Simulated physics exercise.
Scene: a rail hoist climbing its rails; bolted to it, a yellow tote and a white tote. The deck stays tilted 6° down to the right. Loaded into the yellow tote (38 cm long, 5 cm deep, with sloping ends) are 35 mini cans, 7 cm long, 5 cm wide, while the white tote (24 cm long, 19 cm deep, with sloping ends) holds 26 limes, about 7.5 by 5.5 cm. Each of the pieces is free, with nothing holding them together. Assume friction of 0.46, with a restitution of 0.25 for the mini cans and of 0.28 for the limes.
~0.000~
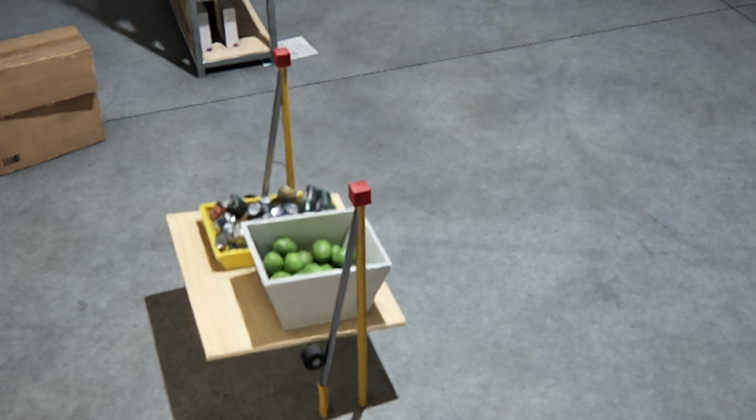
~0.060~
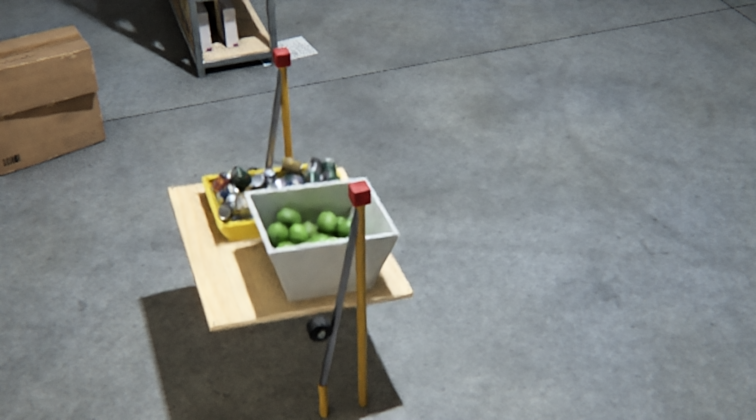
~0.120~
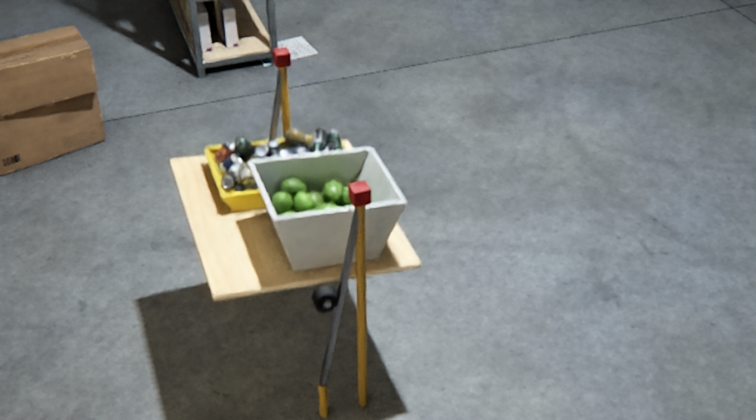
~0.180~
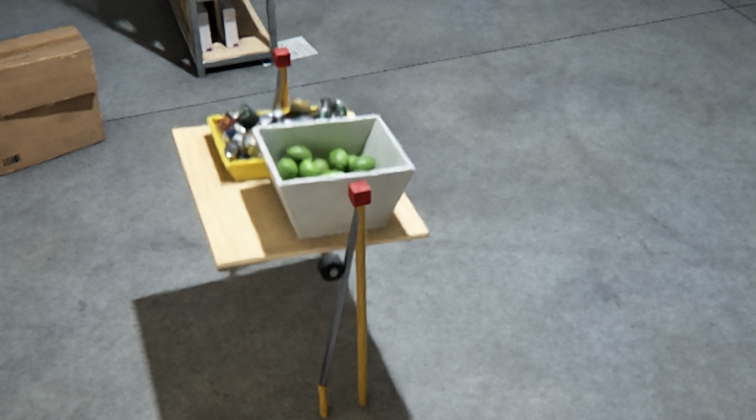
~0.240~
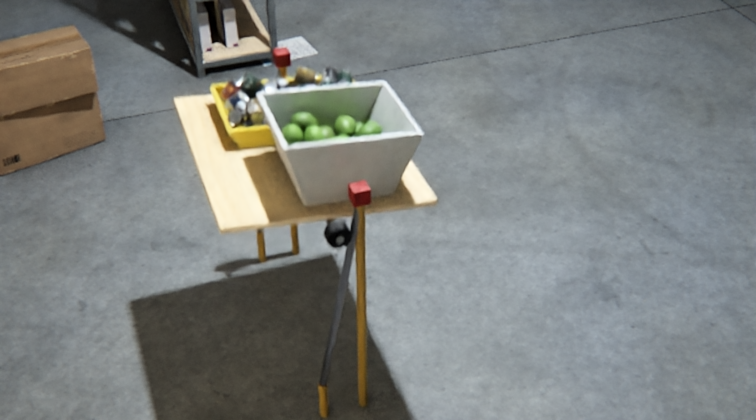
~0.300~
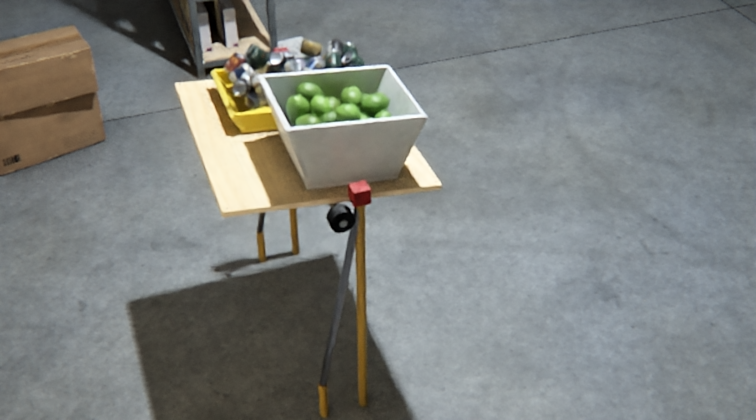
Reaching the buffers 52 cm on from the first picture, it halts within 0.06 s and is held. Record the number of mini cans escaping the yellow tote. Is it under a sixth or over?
Out come a sixth and then some.
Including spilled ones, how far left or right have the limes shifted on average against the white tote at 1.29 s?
Mean shift: Around 4 cm, to the right.
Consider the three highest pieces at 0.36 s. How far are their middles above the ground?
104 cm.
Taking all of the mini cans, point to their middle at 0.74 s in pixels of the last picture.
In the last view they're centred near (329, 86).
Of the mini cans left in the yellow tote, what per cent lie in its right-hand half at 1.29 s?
Some 80 per cent.
After 0.36 s, yellow tote 35 in, 0 out and white tote 26 in, 0 out.
After 0.52 s, yellow tote 31 in, 4 out and white tote 26 in, 0 out.
After 0.74 s, yellow tote 26 in, 9 out and white tote 26 in, 0 out.
Final count (at 1.29 s), yellow tote 25 in, 10 out and white tote 26 in, 0 out. Asked share, 10 of 35, 29 per cent.
